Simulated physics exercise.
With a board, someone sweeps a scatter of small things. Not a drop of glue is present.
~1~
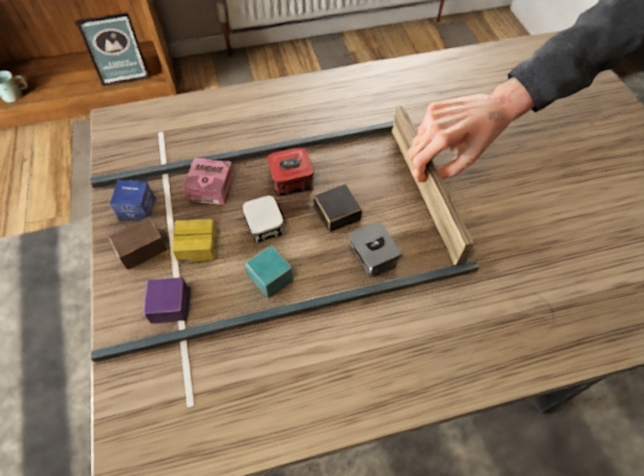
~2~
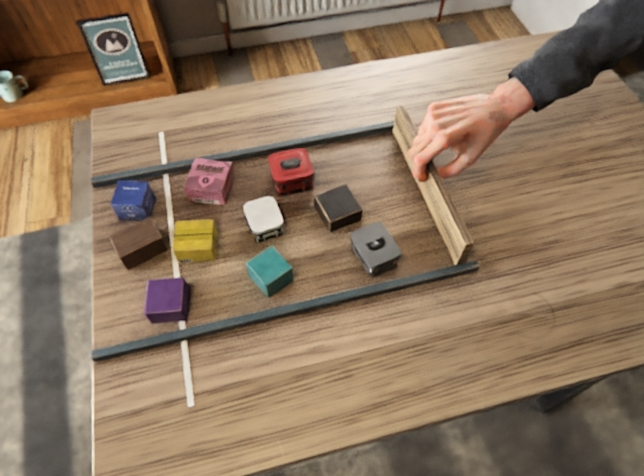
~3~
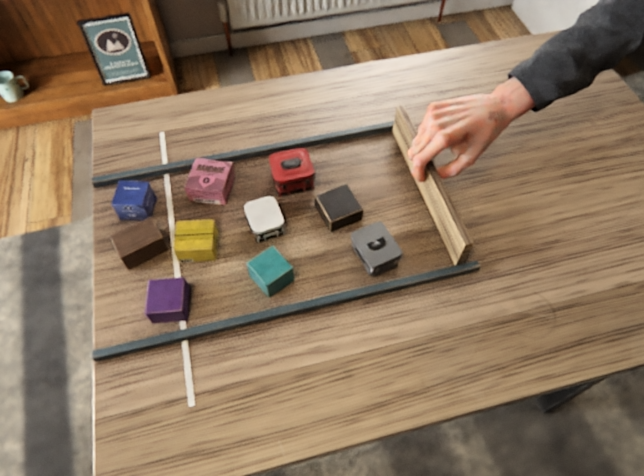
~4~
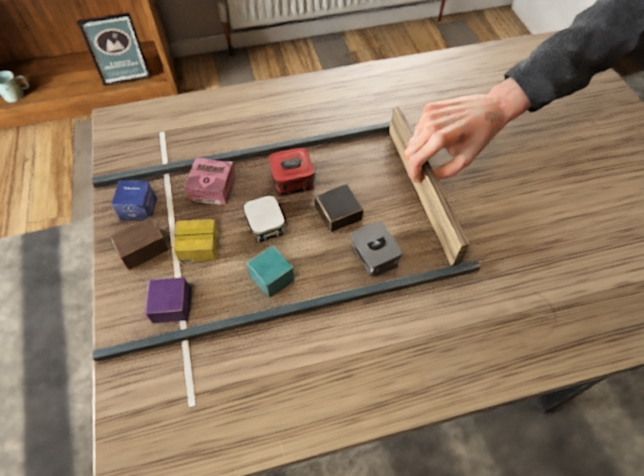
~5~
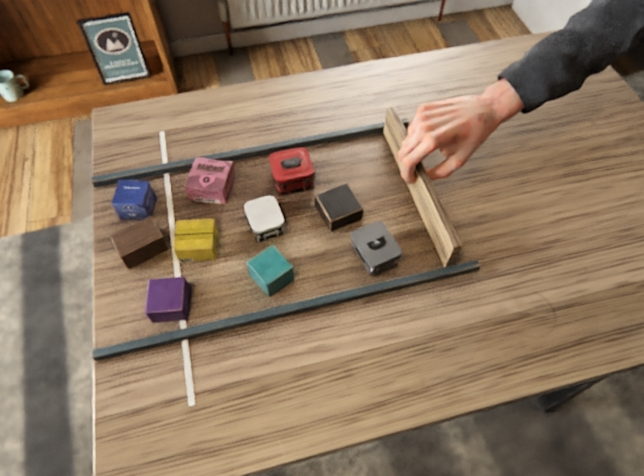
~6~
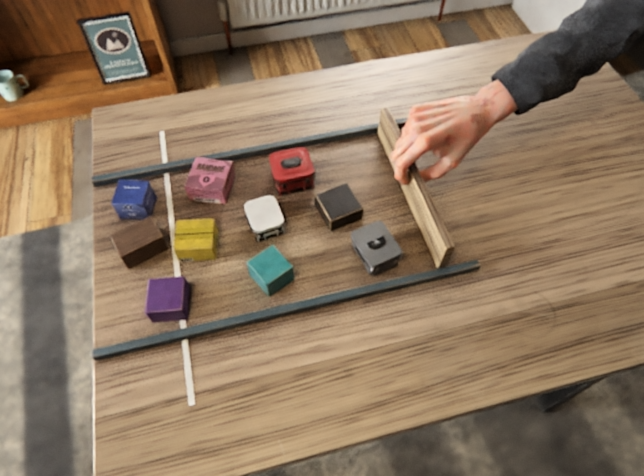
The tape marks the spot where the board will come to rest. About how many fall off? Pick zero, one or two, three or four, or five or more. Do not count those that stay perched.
Three or four fall off.
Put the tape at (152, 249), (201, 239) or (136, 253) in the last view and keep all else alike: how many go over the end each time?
You'd get 5, then 1, then 7.
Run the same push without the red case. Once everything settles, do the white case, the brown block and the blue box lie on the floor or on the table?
White case - safe, brown block - gone, blue box - safe.
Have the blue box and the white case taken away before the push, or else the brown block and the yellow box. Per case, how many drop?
The count is 2 in one try and 2 in the other, in that order.
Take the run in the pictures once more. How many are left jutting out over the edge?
The number overhanging is 1.
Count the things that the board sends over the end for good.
Exactly 4.
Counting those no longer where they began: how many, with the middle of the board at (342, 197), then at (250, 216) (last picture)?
2 and 8.
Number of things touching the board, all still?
The count comes out at 3.
Soon after, none off yet; blue box at rest near (135, 200); brown block at rest near (140, 242); purple block at rest near (168, 299).
Then, none off yet; blue box moved about its own width near (106, 208); brown block tipped a little near (79, 246); purple block moved about its own width near (131, 310).
At rest, the number that fall off is three or four; fallen, yellow box, purple block, brown block and blue box.
